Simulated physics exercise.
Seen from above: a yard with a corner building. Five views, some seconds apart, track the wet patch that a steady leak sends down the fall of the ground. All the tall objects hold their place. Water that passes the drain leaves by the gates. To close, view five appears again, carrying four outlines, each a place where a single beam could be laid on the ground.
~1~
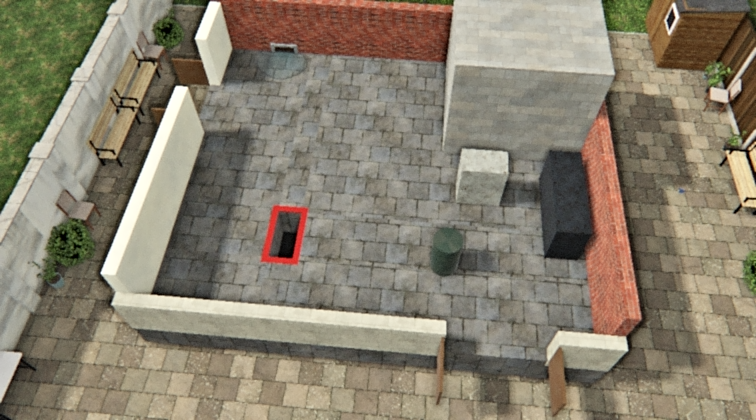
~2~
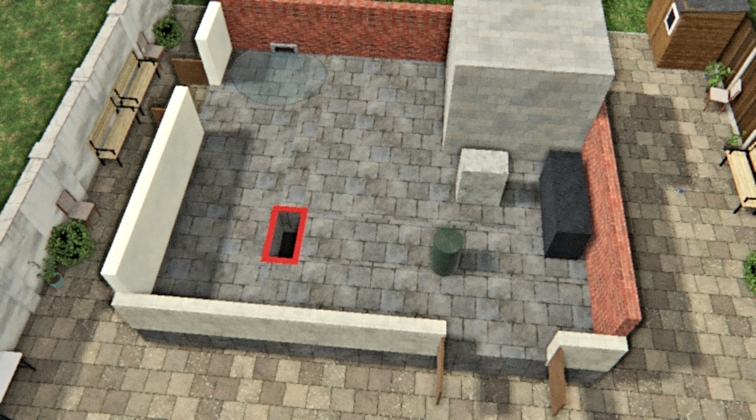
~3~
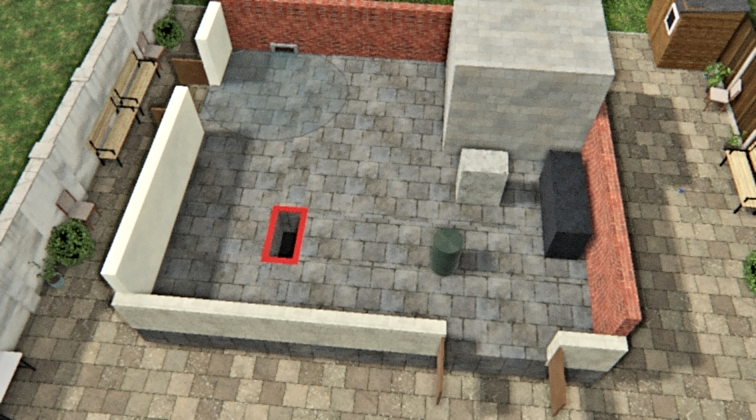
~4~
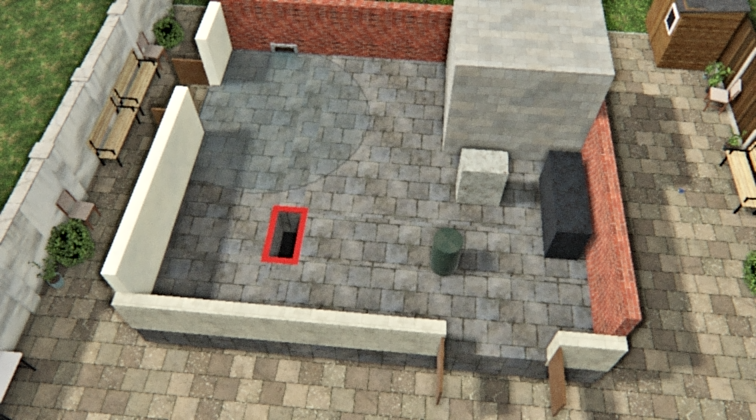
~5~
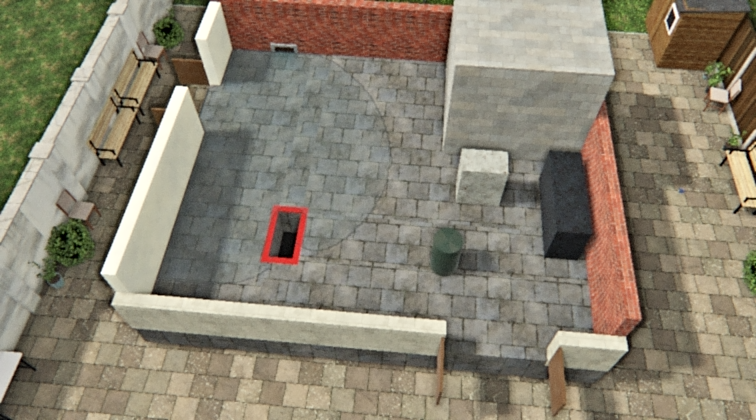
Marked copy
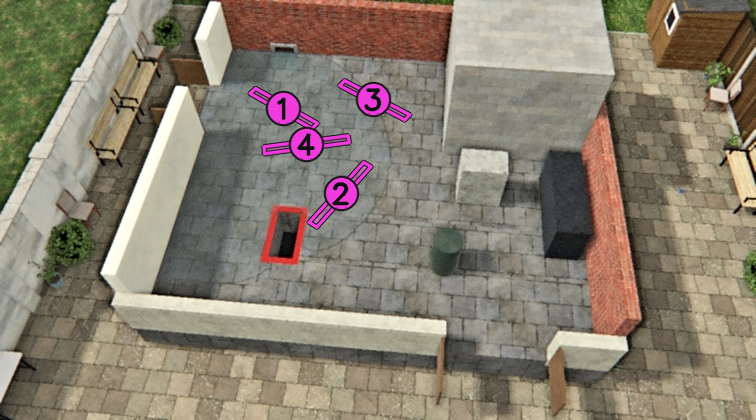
A walled, paved yard with a pale corner building lay still while a thin sheet of water spread from an opening in the back brick wall across the paving, reaching the red-edged drain pit.
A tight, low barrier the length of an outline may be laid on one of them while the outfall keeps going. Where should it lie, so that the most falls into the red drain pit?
I would pick spot 2.
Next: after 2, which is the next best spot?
That is spot 3.
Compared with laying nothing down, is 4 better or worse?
It is worse.
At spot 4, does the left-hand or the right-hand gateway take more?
More leaves on the right.
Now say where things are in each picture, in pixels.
The first picture shows outfall at (285, 49); red drain pit at (285, 234); open gate at (494, 344); open gate at (212, 108); 2 % of the ground under water, visible out to (266, 72); red drain pit still dry.
In the second picture, 6 % of the ground under water, visible out to (299, 100); red drain pit still dry.
In the third picture, 14 % of the ground under water, visible out to (232, 131); red drain pit still dry.
In the fourth picture, 26 % of the ground under water, visible out to (282, 189); red drain pit still dry.
In the fifth picture, 41 % of the ground under water, visible out to (159, 272); red drain pit taking water.
In magenta, 1 from (252, 90) to (314, 125); 2 from (313, 224) to (367, 164); 3 from (342, 83) to (407, 117); 4 from (264, 150) to (348, 139).
For spot 1, about 25 % of the stream goes into the red drain pit, about 66 % out by the gates.
For spot 2, about 41 % of the stream goes into the red drain pit, about 51 % out by the gates.
For spot 3, about 33 % of the stream goes into the red drain pit, about 60 % out by the gates.
For spot 4, about 21 % of the stream goes into the red drain pit, about 72 % out by the gates.
